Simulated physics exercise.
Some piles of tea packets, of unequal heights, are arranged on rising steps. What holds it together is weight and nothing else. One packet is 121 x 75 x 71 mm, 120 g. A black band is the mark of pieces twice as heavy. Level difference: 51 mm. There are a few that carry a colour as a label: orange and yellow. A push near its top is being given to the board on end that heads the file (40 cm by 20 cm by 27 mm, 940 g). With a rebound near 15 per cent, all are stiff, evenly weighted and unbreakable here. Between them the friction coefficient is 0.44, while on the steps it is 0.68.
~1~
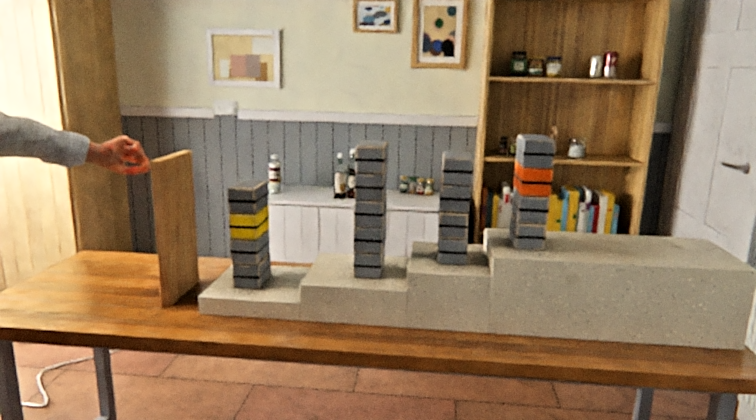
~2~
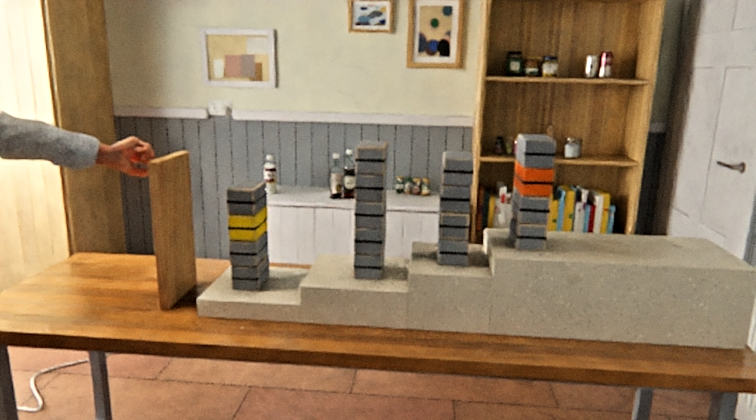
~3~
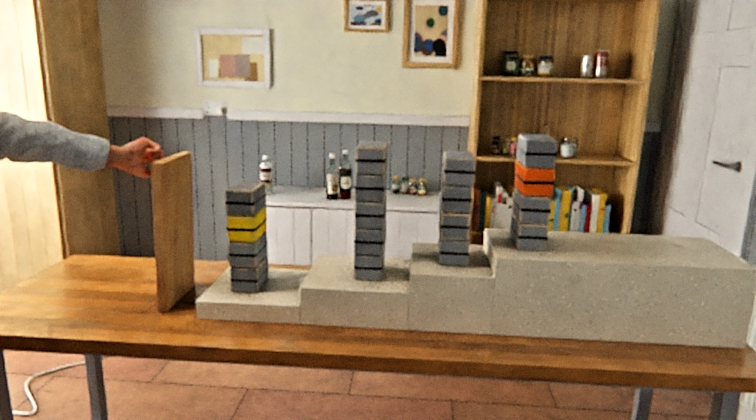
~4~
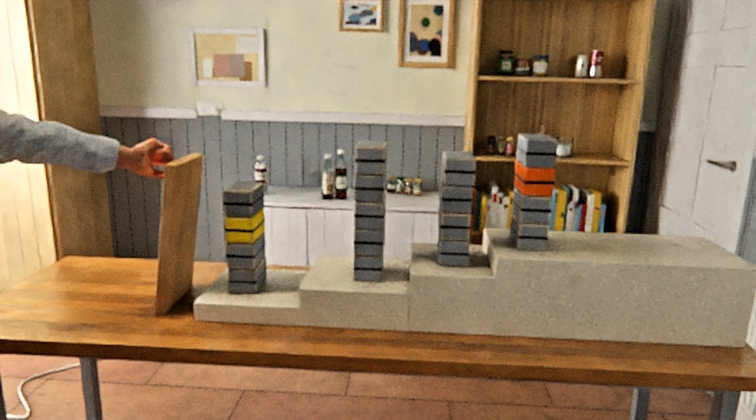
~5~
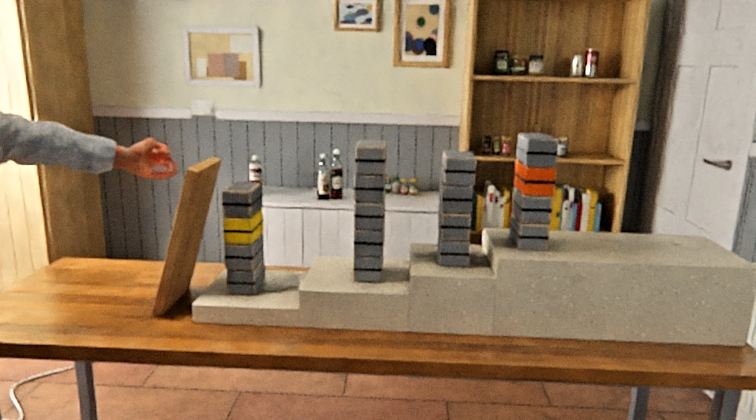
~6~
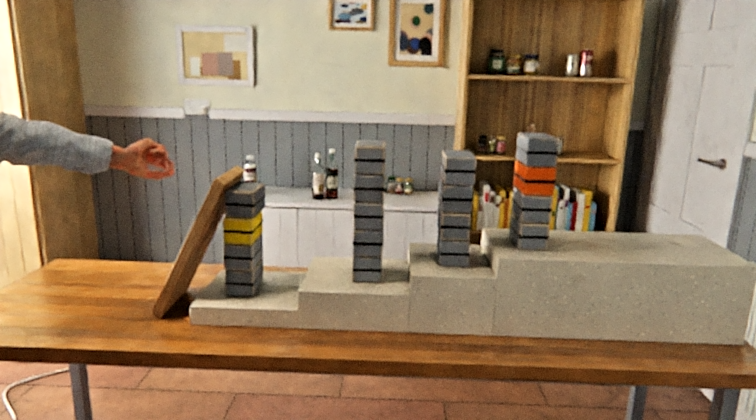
At first, a hand reaches in from the left toward an upright wooden board on a table, beside four stacks of grey blocks on rising steps, some with yellow or orange bands. The fingers push the board's top rightward, then stay back as it leans further and meets the nearest stack.
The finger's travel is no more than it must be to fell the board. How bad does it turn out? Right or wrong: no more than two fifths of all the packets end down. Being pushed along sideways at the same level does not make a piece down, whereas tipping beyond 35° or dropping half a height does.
Right.
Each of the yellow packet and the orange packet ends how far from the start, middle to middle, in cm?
Well, the yellow finishes 20 cm from where it began, while the orange finishes 0 cm from its start.
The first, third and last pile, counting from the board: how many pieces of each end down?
The first pile gives 4, the third 0 and the last 0.
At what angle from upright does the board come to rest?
The board settles some 60 degrees away from upright.
Then, 0.16 s past the last view, board 35° from upright; none of the 17 packets down, 4 disturbed; yellow packet 12° from how it stood.
Then, 0.30 s past the last view, board 47° from upright; none of the 17 packets down, 4 disturbed; yellow packet 34° from how it stood.
Then, 0.38 s past the last view, board 59° from upright; 4 of the 17 packets down; yellow packet 58° from how it stood, 58 mm lower.
In the end, board 59° from upright; 4 of the 17 packets down; yellow packet 54° from how it stood, 8 cm lower; orange packet unmoved. That is 24 per cent. From the last view, middles, yellow packet near (313, 255), orange packet near (534, 177).
